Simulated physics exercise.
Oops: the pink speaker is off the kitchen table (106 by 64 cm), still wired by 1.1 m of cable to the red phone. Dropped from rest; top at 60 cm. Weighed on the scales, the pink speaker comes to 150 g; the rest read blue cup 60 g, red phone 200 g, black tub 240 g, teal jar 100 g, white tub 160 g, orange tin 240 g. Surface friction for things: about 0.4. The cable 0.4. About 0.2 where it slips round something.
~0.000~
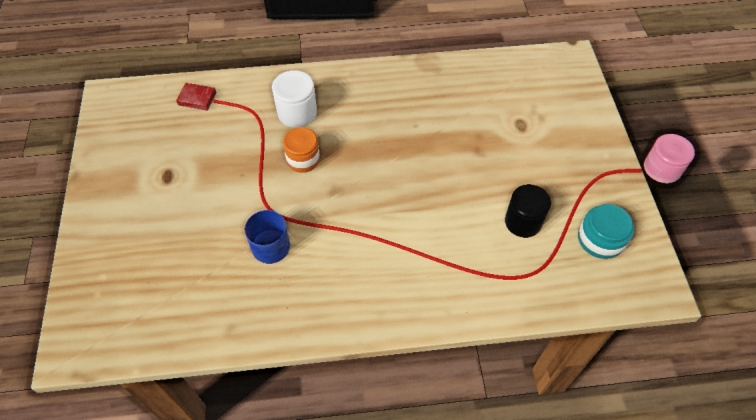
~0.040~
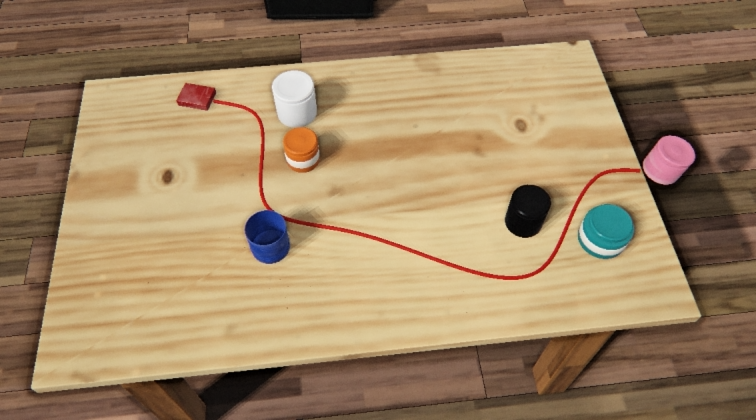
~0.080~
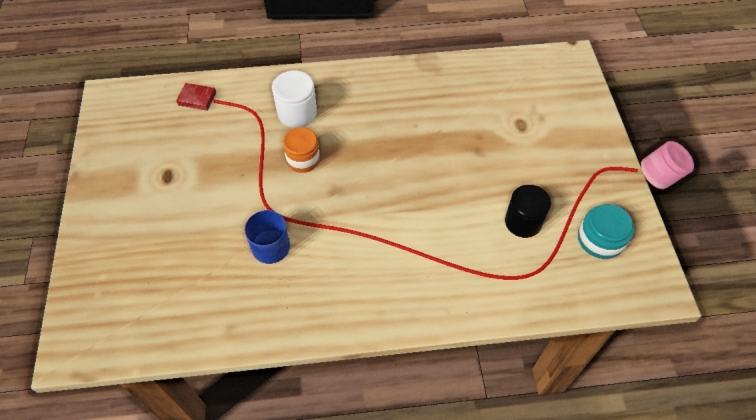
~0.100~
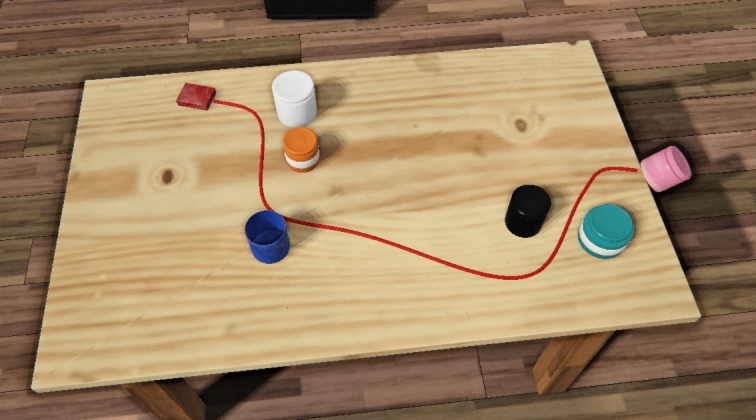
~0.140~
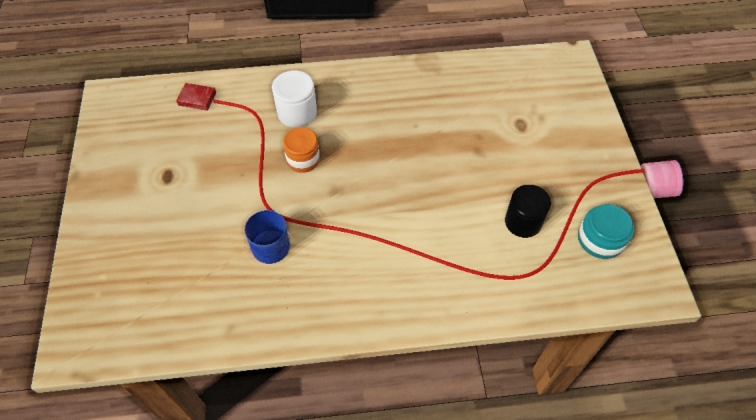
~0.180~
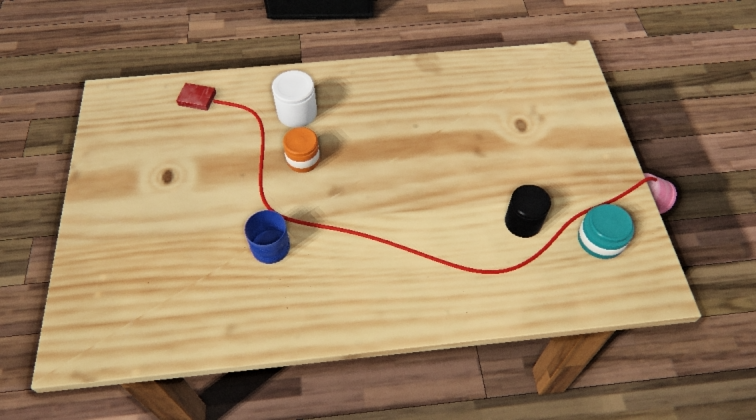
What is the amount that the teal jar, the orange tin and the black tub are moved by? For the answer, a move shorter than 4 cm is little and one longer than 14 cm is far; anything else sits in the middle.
As I see it, the teal jar stays almost put, the orange tin stays almost put, the black tub stays almost put.
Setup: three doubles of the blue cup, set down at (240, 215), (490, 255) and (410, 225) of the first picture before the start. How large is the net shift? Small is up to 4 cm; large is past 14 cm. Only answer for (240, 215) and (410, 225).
Slight and moderate.
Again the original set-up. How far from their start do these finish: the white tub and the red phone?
For the white tub it's 0 cm, while the red phone comes to 6 cm.
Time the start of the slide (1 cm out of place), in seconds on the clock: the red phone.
Red phone: Roughly 0.34 s.
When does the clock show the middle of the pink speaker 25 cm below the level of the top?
Around 0.32 seconds on the clock.
After 0.4 s, the cable's tail end at (219, 121); black tub 1 cm off its start, pink speaker over the edge, red phone 4 cm off its start.
After 0.7 s, the cable's tail end at (225, 124); black tub 1 cm off its start, pink speaker over the edge, red phone 6 cm off its start.
After 0.9 s, the cable's tail end at (229, 126); black tub 2 cm off its start at (532, 192), pink speaker over the edge, red phone 7 cm off its start at (216, 112).
After 1.2 s, the cable's tail end at (229, 126); black tub 2 cm off its start, red phone 7 cm off its start, pink speaker over the edge.
After 2.4 s, the cable's tail end at (229, 126); black tub 2 cm off its start at (532, 192), orange tin 0 cm off its start at (301, 138), teal jar 0 cm off its start at (612, 222), red phone 7 cm off its start at (216, 112).
